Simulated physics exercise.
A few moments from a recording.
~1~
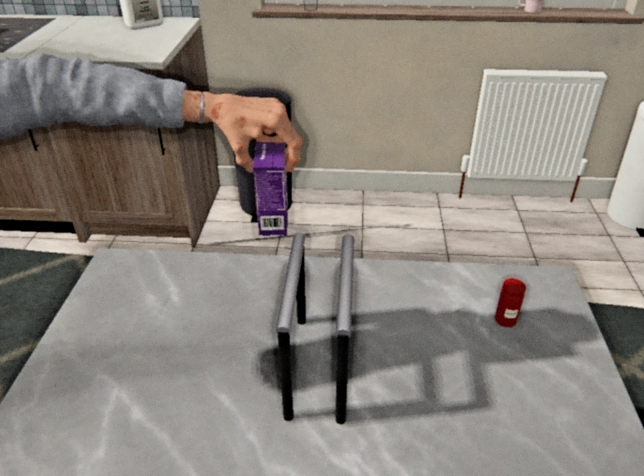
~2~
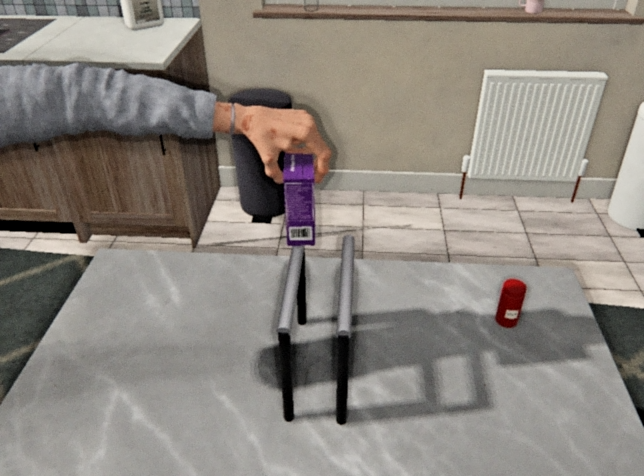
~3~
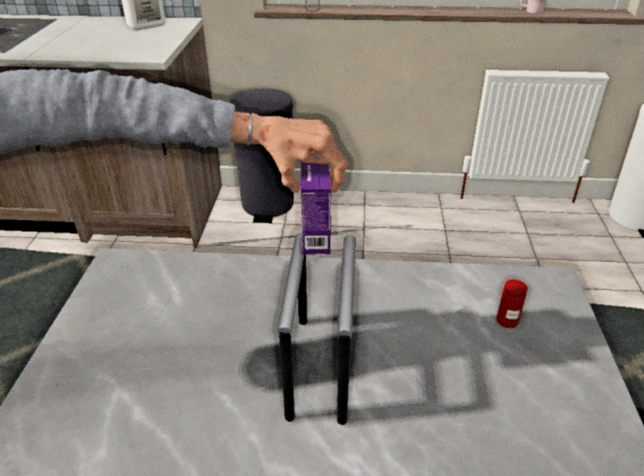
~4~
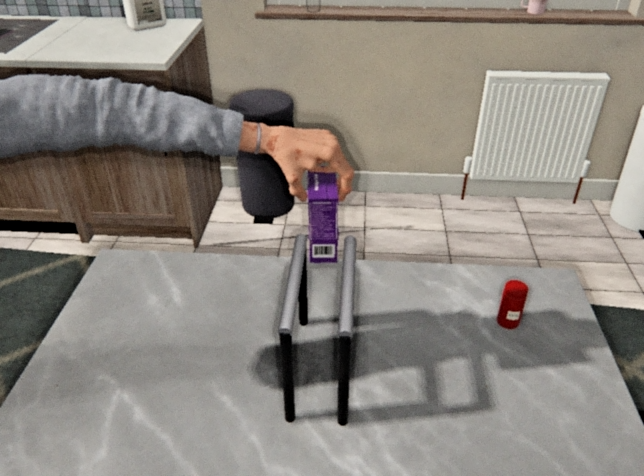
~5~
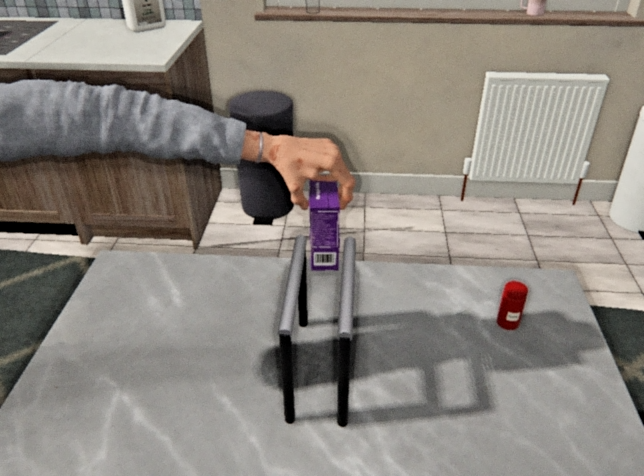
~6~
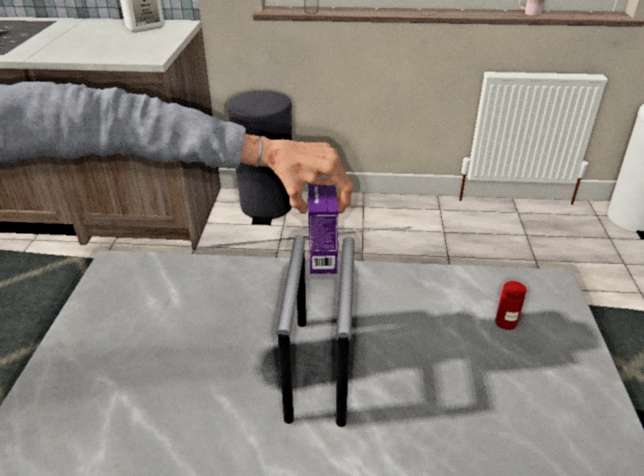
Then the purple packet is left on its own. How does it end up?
It ends up on the table.
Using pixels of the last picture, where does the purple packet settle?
Near (323, 348).
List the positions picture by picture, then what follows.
The first picture shows being brought over the gap; purple packet (272, 186); red shaker (510, 303).
The second picture shows being brought over the gap; purple packet (300, 196); red shaker (511, 303).
The third picture shows being brought over the gap; purple packet (316, 206); red shaker (512, 304).
The fourth picture shows being brought over the gap; purple packet (322, 214); red shaker (512, 305).
The fifth picture shows being brought over the gap; purple packet (324, 222); red shaker (512, 306).
The sixth picture shows held still over the gap; purple packet (322, 226); red shaker (511, 305).
Then, 0.20 s after the last picture, purple packet slid a little near (323, 250).
Then, 0.30 s after the last picture, purple packet slid well along near (323, 312).
Then, 0.40 s after the last picture, purple packet slid well along near (323, 345).
At rest, moved from the start, purple packet; red shaker in place. Seen from the same camera at the end, purple packet near (323, 348). The packet drops through.
